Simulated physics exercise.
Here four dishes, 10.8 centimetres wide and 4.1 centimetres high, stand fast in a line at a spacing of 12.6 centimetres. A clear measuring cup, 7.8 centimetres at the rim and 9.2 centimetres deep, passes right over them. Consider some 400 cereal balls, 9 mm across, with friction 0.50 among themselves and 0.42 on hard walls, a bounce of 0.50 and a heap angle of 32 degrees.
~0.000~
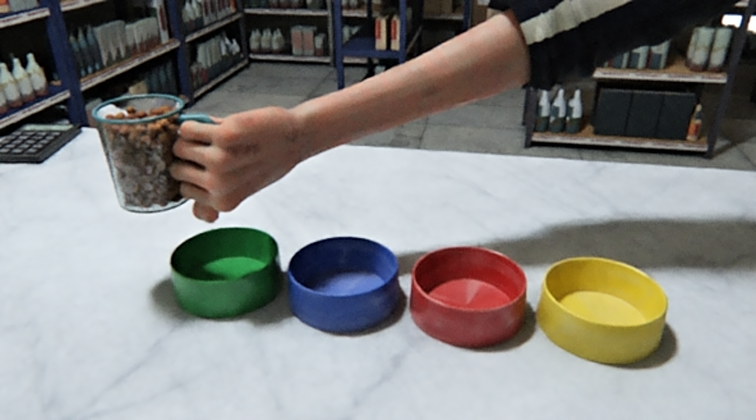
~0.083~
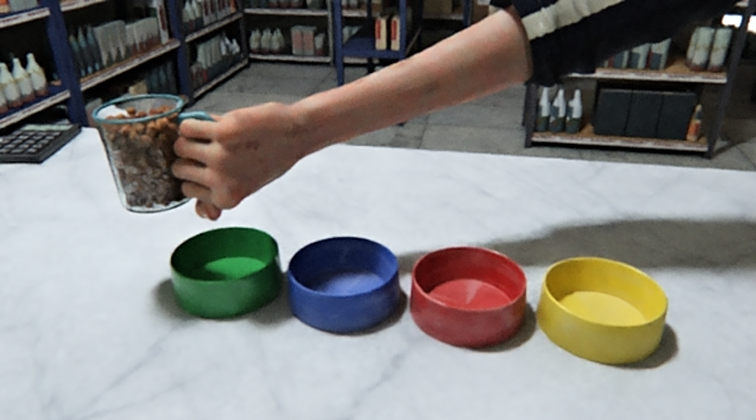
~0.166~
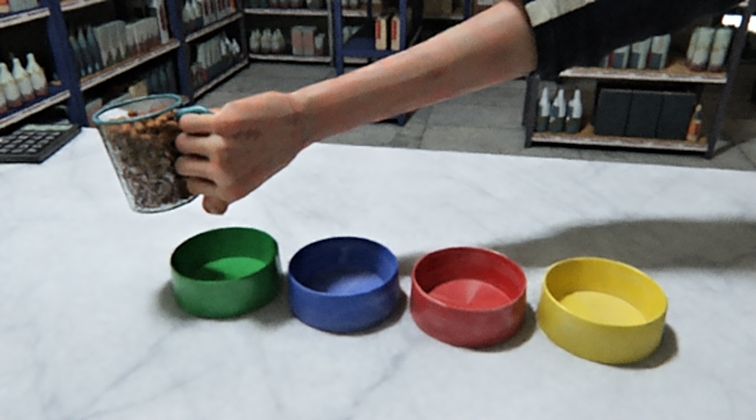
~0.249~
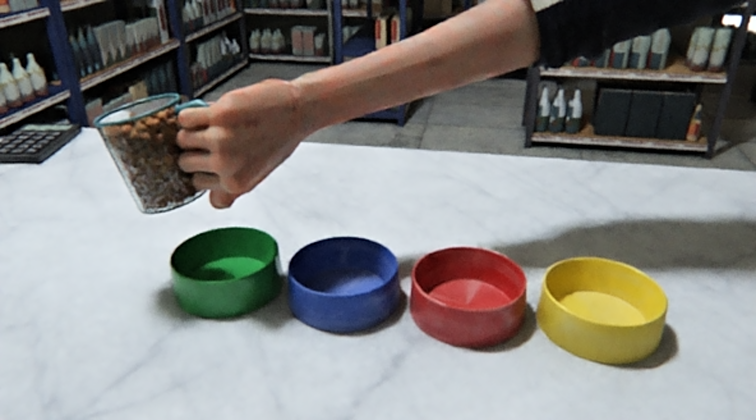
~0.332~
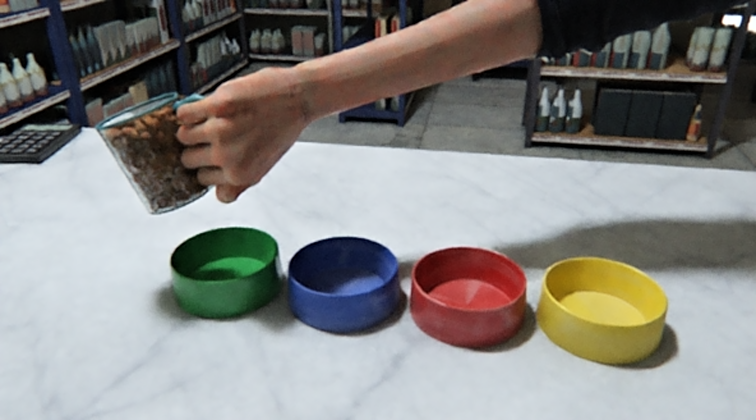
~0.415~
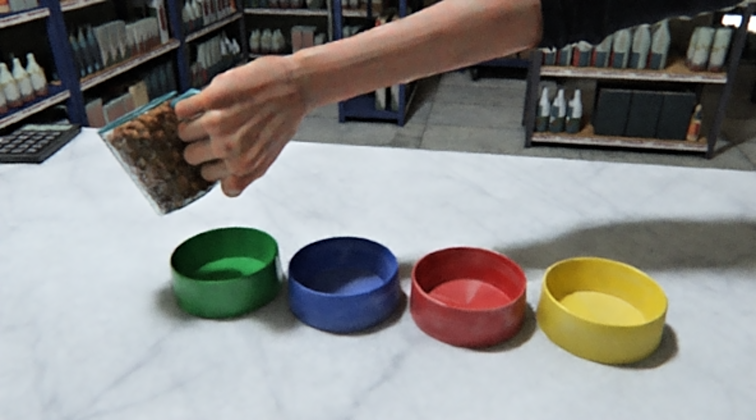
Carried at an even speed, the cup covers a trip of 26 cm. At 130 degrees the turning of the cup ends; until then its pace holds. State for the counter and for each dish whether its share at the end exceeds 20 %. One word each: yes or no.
Red dish: No; blue dish: No; green dish: Yes; yellow dish: No; counter: Yes.
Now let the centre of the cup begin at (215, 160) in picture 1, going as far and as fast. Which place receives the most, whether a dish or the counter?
Largest amount ends at green.
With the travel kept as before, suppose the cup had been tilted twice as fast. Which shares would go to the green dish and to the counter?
Shares - green: 10, counter: 90.
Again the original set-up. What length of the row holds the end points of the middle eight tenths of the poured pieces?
13 cm, roughly.
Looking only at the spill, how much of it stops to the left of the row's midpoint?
About 100 %.
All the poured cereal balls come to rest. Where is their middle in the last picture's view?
I'd put it at about (198, 273).
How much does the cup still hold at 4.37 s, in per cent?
About 0 per cent.
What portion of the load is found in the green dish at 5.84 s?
Close to 60 percent of the load.
Then, at 2.79 s, tilt 130 degrees; cup holds 0 %, green 60 %.
After 4.37 s, tilt 130 degrees; cup holds 0 %, green 60 %.
After 5.84 s, tilt 130 degrees; cup holds 0 %, green 60 %.
At rest (6.1 s), red 0 %, blue 0 %, green 60 %, yellow 0 %, counter 40 %.
